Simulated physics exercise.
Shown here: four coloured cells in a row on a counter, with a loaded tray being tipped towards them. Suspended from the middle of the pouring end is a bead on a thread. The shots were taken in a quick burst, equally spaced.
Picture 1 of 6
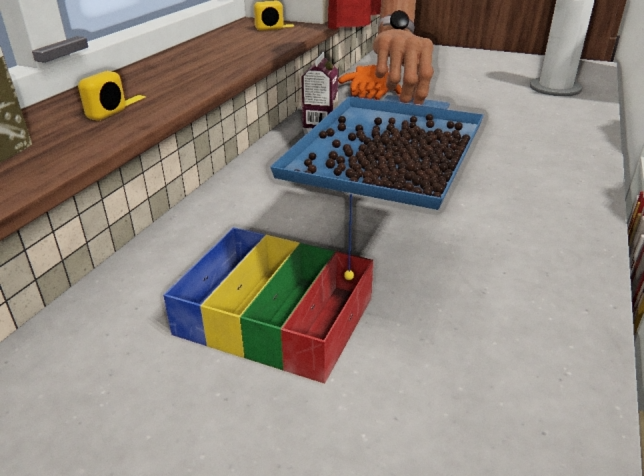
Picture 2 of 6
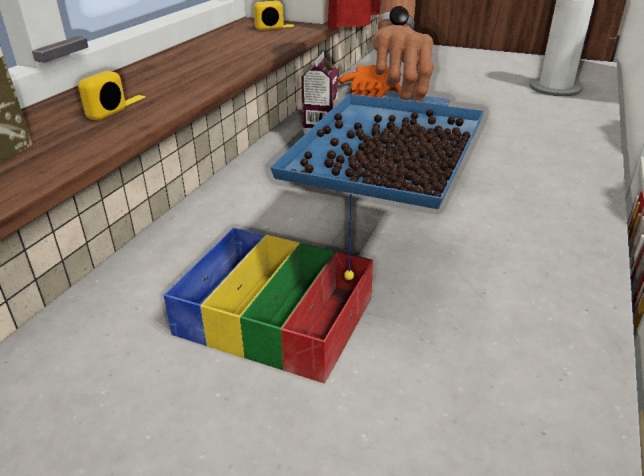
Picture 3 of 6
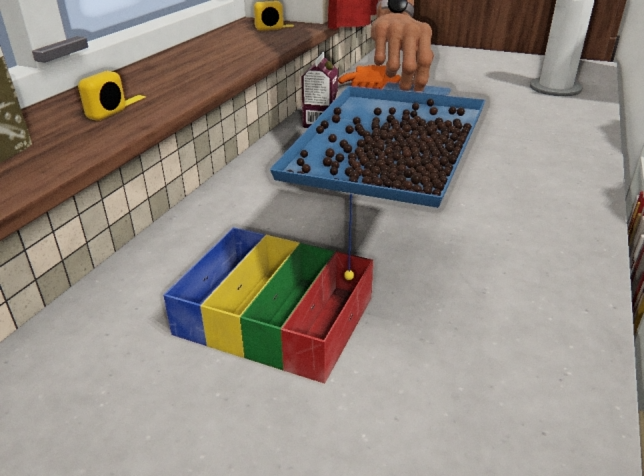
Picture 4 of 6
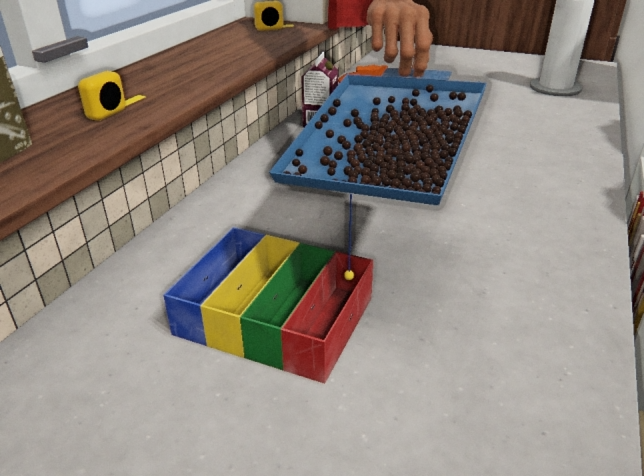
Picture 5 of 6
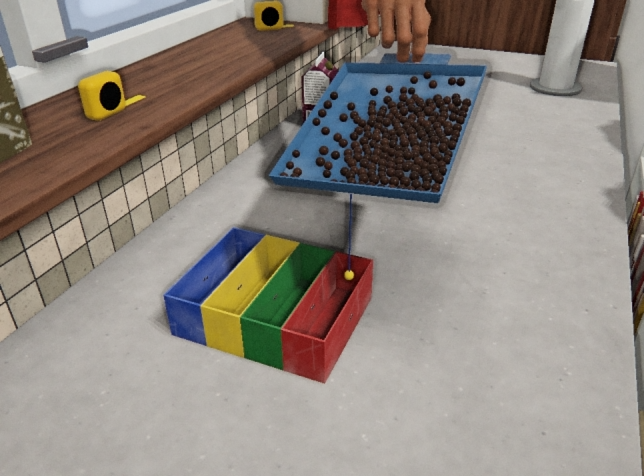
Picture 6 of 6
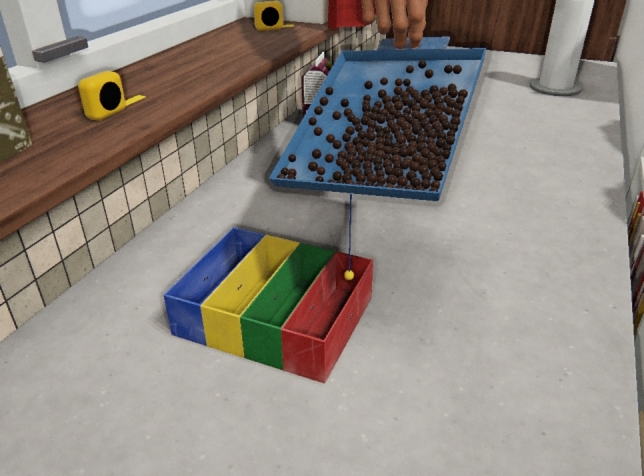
The clip opens on a blue tray of brown chocolate balls held level by a hand above blue, yellow, green and red cells, with a yellow bead hanging on a thread. The hand raises the tray's far side, slightly at first, then clearly, its left front corner lowest, as more balls shift forward.
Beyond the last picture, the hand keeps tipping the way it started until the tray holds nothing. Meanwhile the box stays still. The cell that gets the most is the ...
... Green one.
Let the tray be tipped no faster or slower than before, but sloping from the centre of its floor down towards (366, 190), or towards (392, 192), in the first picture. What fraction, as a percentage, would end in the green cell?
About 10 % and 0 %.
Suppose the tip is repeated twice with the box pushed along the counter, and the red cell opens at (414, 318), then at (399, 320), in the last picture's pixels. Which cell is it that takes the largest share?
It would be the blue cell the first time and the blue cell the second time.
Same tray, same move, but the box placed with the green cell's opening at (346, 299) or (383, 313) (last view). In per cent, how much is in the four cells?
In order: 90 per cent and 40 per cent.
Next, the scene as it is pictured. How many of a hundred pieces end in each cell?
Blue cell: Around 0 percent; yellow cell: Around 30 percent; green cell: Around 40 percent; red cell: Around 20 percent.
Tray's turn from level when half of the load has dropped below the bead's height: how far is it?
The tilt then is about 85°.
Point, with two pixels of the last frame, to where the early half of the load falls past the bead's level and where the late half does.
First roughly (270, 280), then roughly (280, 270).
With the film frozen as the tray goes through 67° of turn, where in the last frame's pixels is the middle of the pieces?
Look close to (316, 182) in the last picture.
Soon after the last picture, tray tipped steeply; about two thirds on the tray; a small part in the yellow cell; a stray few in the green cell; a stray few in the red cell; about a quarter falling or outside the box.
A little later, tray tipped past a quarter turn; a stray few on the tray; about a third in the green cell; about a quarter in the yellow cell; about a quarter in the red cell; a stray few in the blue cell; a small part falling or outside the box.
Later still, tray tipped past a quarter turn; about half in the green cell; about a quarter in the yellow cell; about a quarter in the red cell; a stray few in the blue cell; a small part falling or outside the box.
By the end, tray tipped past a quarter turn; about half in the green cell; about a quarter in the yellow cell; about a quarter in the red cell; a stray few in the blue cell; a small part outside the box.
